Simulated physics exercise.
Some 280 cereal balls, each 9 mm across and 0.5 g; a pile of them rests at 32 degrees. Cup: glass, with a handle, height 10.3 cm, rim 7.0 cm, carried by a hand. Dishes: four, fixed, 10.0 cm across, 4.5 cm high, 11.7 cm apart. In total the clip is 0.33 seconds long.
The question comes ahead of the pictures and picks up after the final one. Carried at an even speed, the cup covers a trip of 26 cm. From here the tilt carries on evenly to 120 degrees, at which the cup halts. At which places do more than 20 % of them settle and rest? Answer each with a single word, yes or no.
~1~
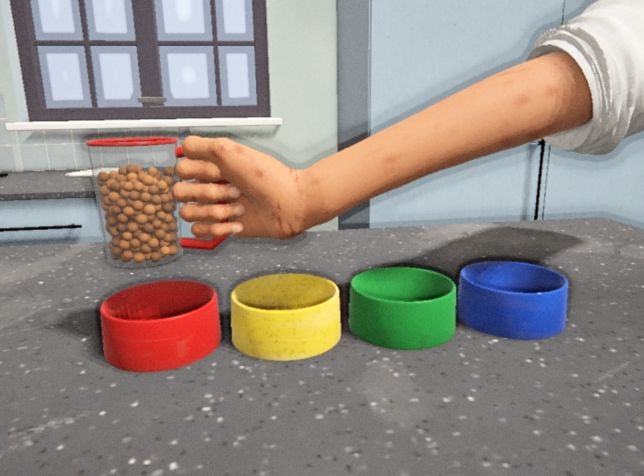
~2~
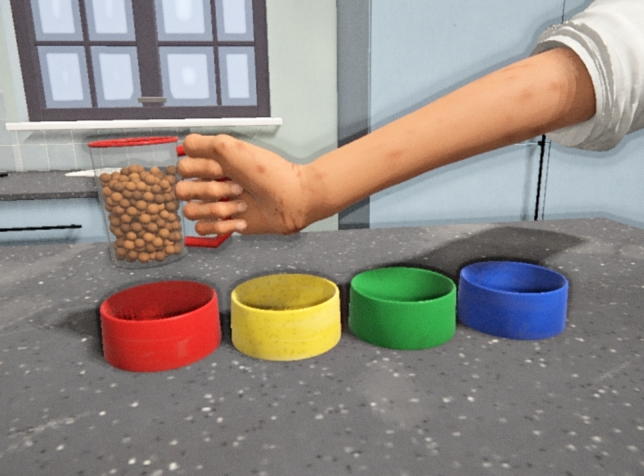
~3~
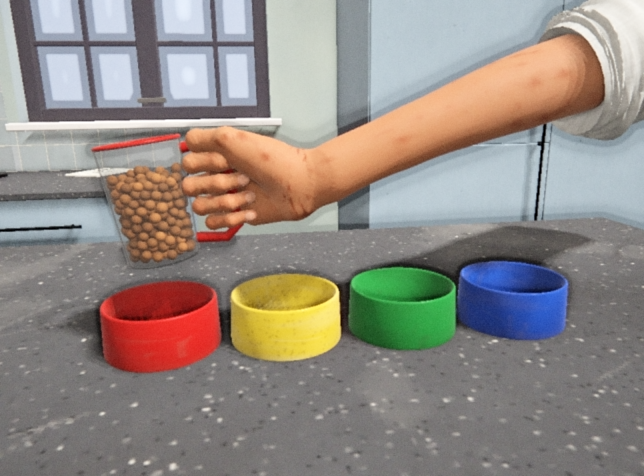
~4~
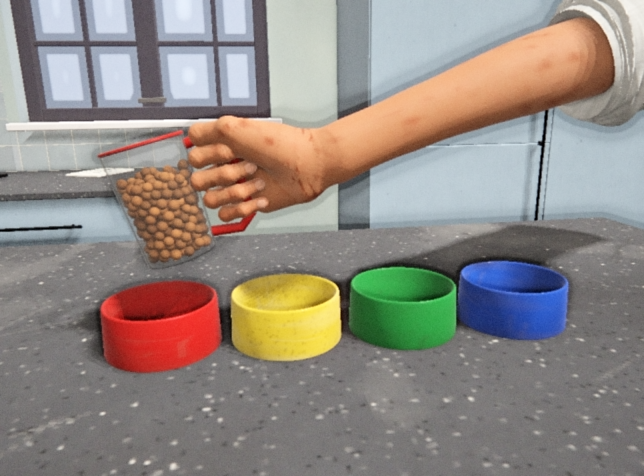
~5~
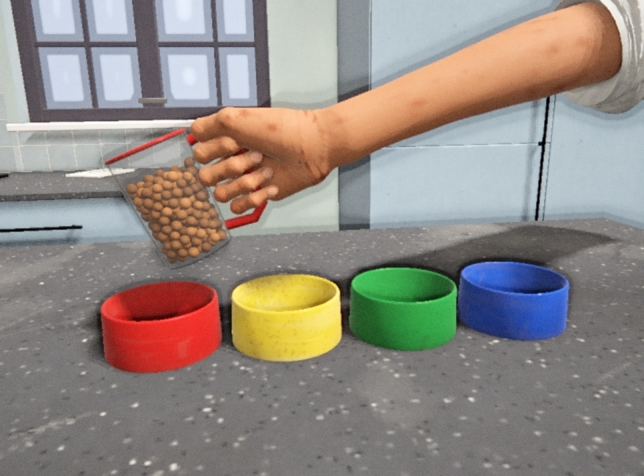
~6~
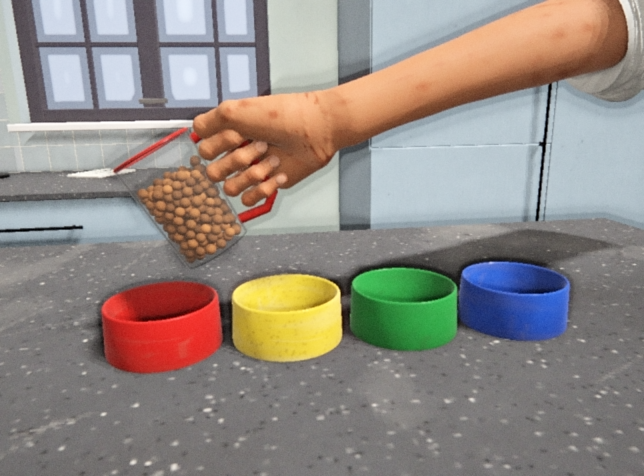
Red no, blue no, green no, yellow yes, counter no.
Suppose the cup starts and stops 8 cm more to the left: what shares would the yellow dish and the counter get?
Then the yellow dish would get 10 and the counter 20.
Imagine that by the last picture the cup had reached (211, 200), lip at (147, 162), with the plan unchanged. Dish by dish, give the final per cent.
Kept per dish: Red = 0, blue = 0, green = 50, yellow = 10.
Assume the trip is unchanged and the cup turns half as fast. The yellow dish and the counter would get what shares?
In the yellow dish 10; on the counter 40.
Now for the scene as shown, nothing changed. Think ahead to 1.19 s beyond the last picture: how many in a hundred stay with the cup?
Load share: Near 10 percent.
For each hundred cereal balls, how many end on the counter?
About 5 %.
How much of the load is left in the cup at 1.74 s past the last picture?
Close to 0 per cent of the load, I'd guess.
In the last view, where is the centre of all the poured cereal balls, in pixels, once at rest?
(288, 314) or so.
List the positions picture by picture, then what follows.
The first picture shows cup at (140, 201), tilt 0 degrees, lip at (90, 143), moved 0.0 cm; middle of the pieces at (142, 216); red dish at (160, 300); yellow dish at (285, 292); green dish at (402, 284); blue dish at (512, 277).
The second picture shows cup at (143, 201), tilt 2 degrees, lip at (91, 145), moved 0.3 cm; middle of the pieces at (145, 216).
The third picture shows cup at (151, 201), tilt 8 degrees, lip at (95, 149), moved 1.0 cm; middle of the pieces at (155, 215).
The fourth picture shows cup at (163, 201), tilt 15 degrees, lip at (101, 156), moved 1.9 cm; middle of the pieces at (168, 214).
The fifth picture shows cup at (174, 201), tilt 22 degrees, lip at (108, 163), moved 2.9 cm; middle of the pieces at (181, 214).
The sixth picture shows cup at (185, 201), tilt 29 degrees, lip at (116, 171), moved 3.8 cm; middle of the pieces at (194, 213); red dish at (161, 301); yellow dish at (286, 293); green dish at (403, 285); blue dish at (514, 278).
Then, 0.71 s after the last picture, tilt 107 degrees; cup holds 95 %.
Then, 1.19 s after the last picture, tilt 120 degrees; cup holds 10 %, yellow 90 %.
Then, 1.74 s after the last picture, tilt 120 degrees; cup holds 0 %, yellow 95 %.
In the end, red 0 %, blue 0 %, green 0 %, yellow 95 %, counter 5 %.
